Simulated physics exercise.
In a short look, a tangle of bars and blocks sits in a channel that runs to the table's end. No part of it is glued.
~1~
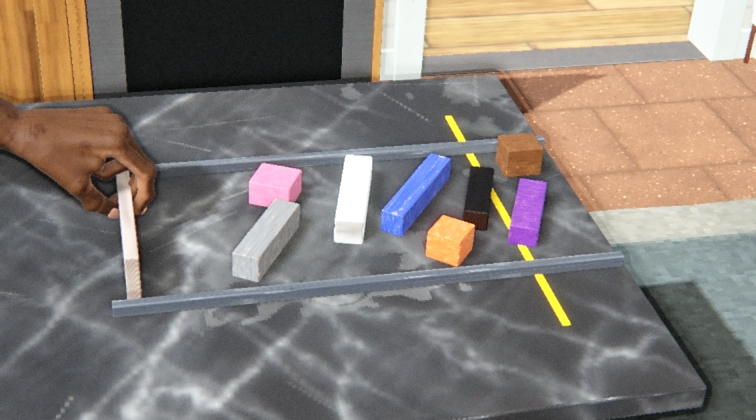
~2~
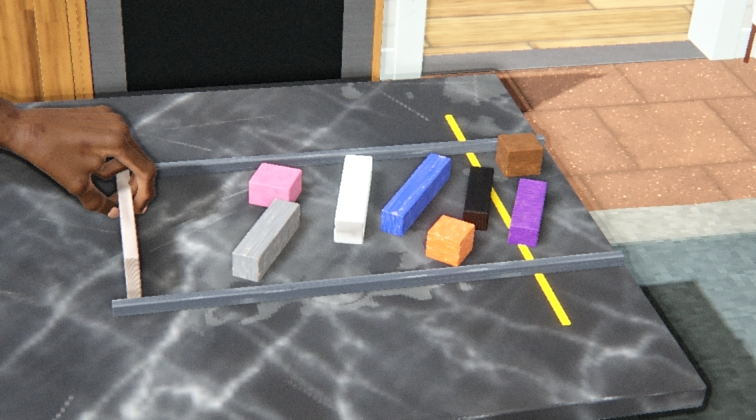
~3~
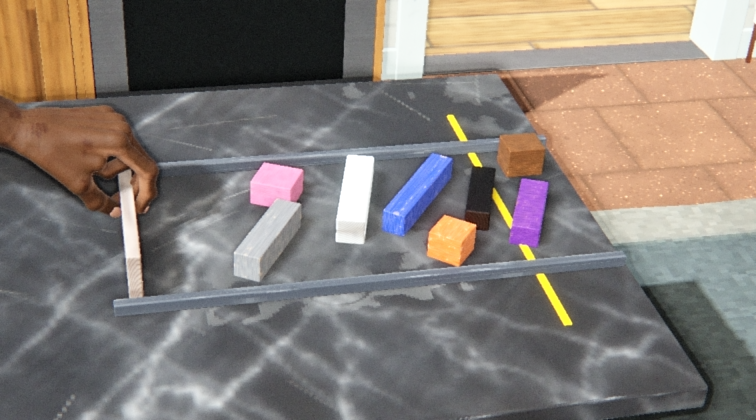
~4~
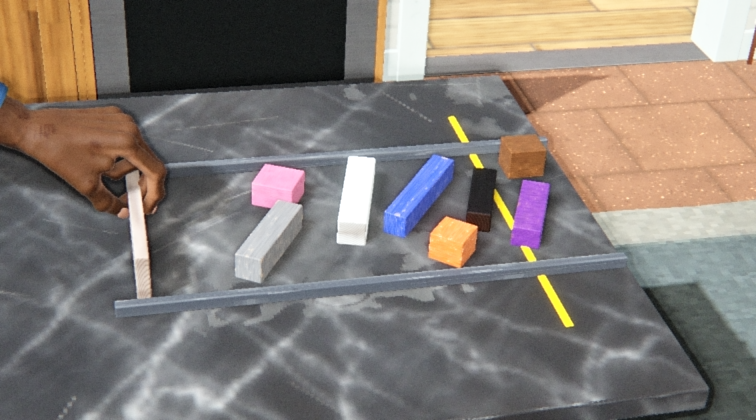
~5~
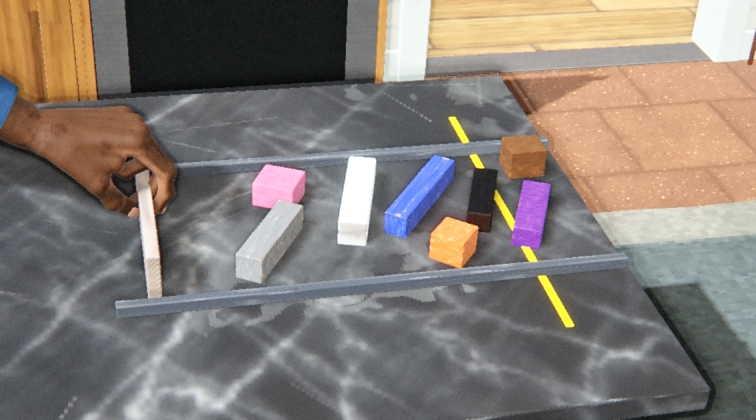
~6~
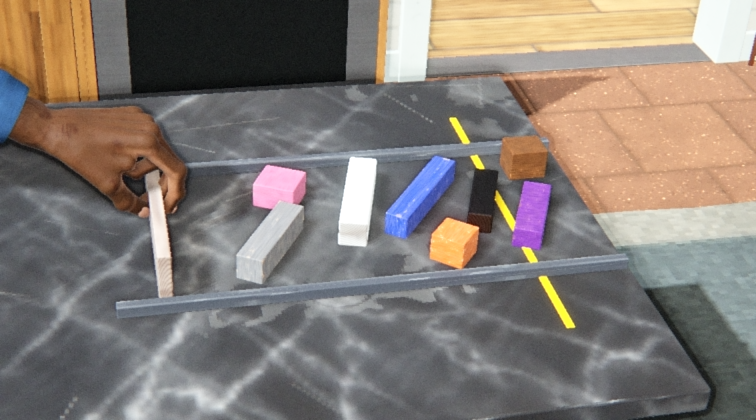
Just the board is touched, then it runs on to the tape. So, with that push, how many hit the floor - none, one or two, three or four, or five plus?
After the push, three or four are missing from the table.
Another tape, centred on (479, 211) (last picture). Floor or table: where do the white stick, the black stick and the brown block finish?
What happens: The white stick does not come off, the black stick does not come off, the brown block goes down.
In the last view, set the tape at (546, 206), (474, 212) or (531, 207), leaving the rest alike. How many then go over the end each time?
In order, 5, 0 and 4.
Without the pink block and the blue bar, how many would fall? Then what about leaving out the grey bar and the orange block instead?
Tally per try: 1 / 0.
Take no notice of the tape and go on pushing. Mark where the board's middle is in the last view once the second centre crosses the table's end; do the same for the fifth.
The middle is at about (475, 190), later at about (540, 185).
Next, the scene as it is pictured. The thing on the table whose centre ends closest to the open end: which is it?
Closest at the end: The blue bar.
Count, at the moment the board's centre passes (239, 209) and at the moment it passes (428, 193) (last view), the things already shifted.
Up to then 1, and up to the other point 7.
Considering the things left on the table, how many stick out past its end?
It's 1.
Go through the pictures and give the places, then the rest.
The first frame shows brown block (519, 155); purple bar (528, 212); black stick (479, 198); board (127, 216); tape (500, 207).
The second frame shows purple bar (528, 212); white stick (354, 198).
The third frame shows black stick (480, 197); orange block (452, 240).
The fourth frame shows brown block (522, 156); grey bar (270, 240).
The fifth frame shows purple bar (531, 214); blue bar (420, 195).
The sixth frame shows brown block (524, 158); purple bar (532, 214); black stick (483, 200); board (157, 215); tape (504, 209).
A little later, none off yet; brown block at rest near (524, 158); purple bar at rest near (532, 214); black stick at rest near (483, 200).
Next, none off yet; brown block shifted a little near (545, 156); purple bar shifted a little near (579, 215); black stick shifted about its own width near (549, 197).
When it is over, the number that fall off is three or four; down, black stick, purple bar and brown block.
